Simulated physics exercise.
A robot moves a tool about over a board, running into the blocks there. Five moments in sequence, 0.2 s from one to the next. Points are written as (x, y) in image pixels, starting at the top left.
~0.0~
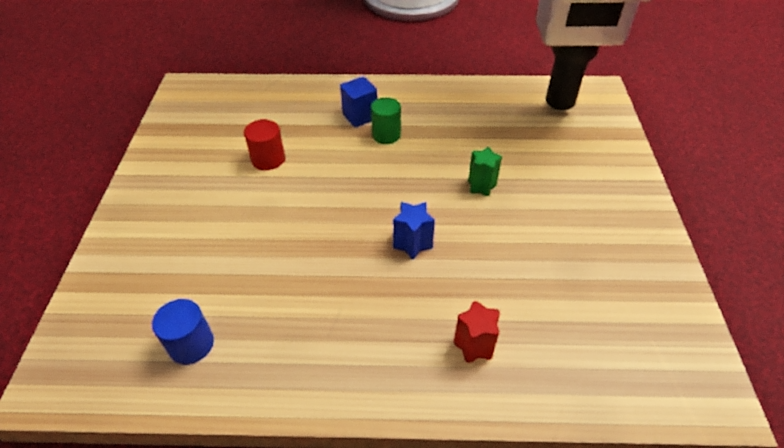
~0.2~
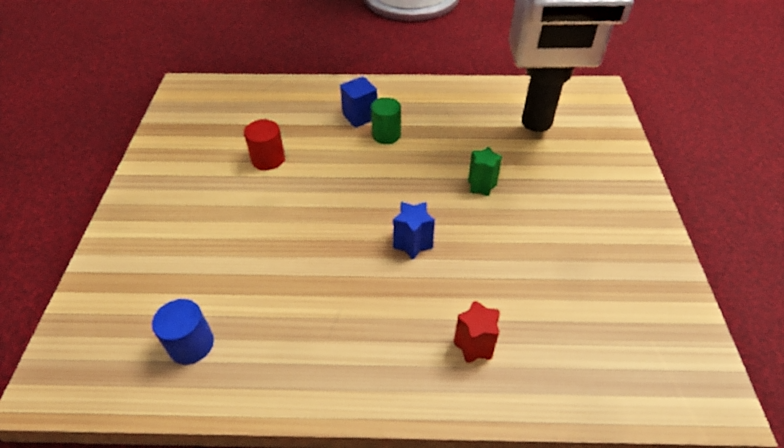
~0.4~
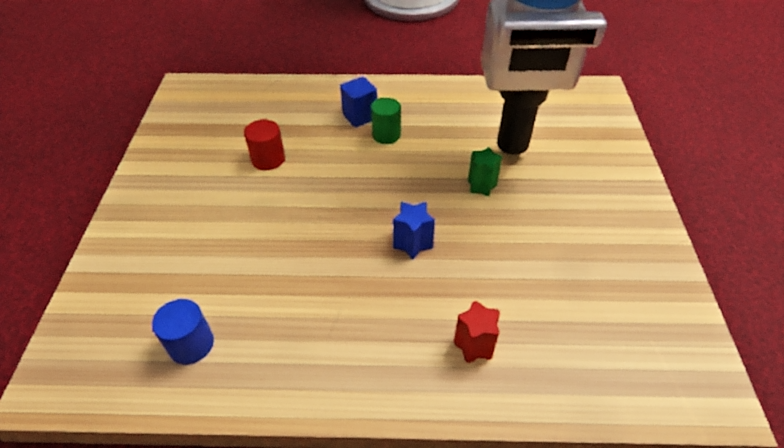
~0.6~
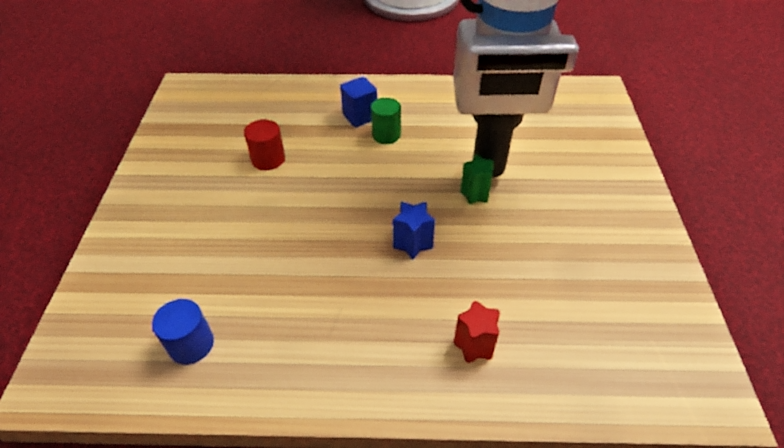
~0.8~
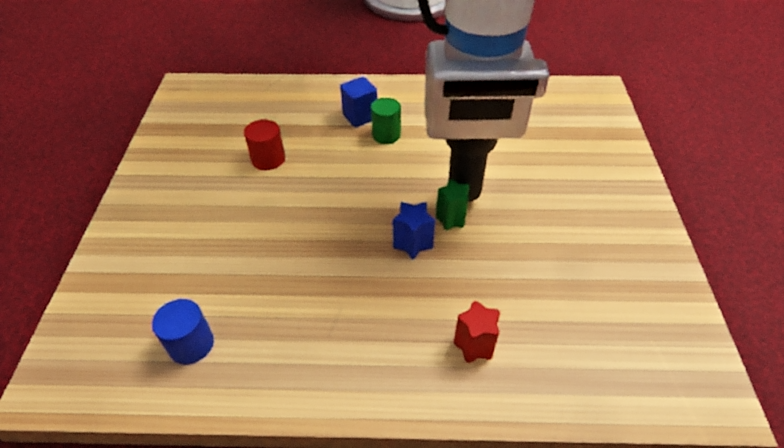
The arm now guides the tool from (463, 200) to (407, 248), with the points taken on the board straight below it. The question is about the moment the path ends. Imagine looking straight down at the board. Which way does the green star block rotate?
Looking down on the board, it turns counter-clockwise.
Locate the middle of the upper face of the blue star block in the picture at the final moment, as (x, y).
My best guess is (378, 243).
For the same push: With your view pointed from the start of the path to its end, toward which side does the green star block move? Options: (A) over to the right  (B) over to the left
Answer: B.
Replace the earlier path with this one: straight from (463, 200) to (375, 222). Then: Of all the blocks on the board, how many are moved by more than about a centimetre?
It will shift just one block.
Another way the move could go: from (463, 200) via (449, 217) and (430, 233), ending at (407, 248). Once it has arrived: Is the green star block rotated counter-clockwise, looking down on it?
The answer is yes.
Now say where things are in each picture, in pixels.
Tool tip (560, 101); block tops, blue star block (414, 214); green star block (486, 156), in the first picture.
Tool (537, 122); blocks unchanged, in the second picture.
Tool (513, 144); blocks unchanged, in the third picture.
Tool (489, 167); green star block (480, 165), in the fourth picture.
Tool (464, 190); blue star block (414, 214); green star block (455, 190), in the fifth picture.
On the path given first. Halfway along, tool (436, 214); blue star block (398, 228); green star block (427, 217).
At the end, tool (407, 238); blue star block (378, 243), turned 35° clockwise; green star block (413, 245), turned 35° anticlockwise.
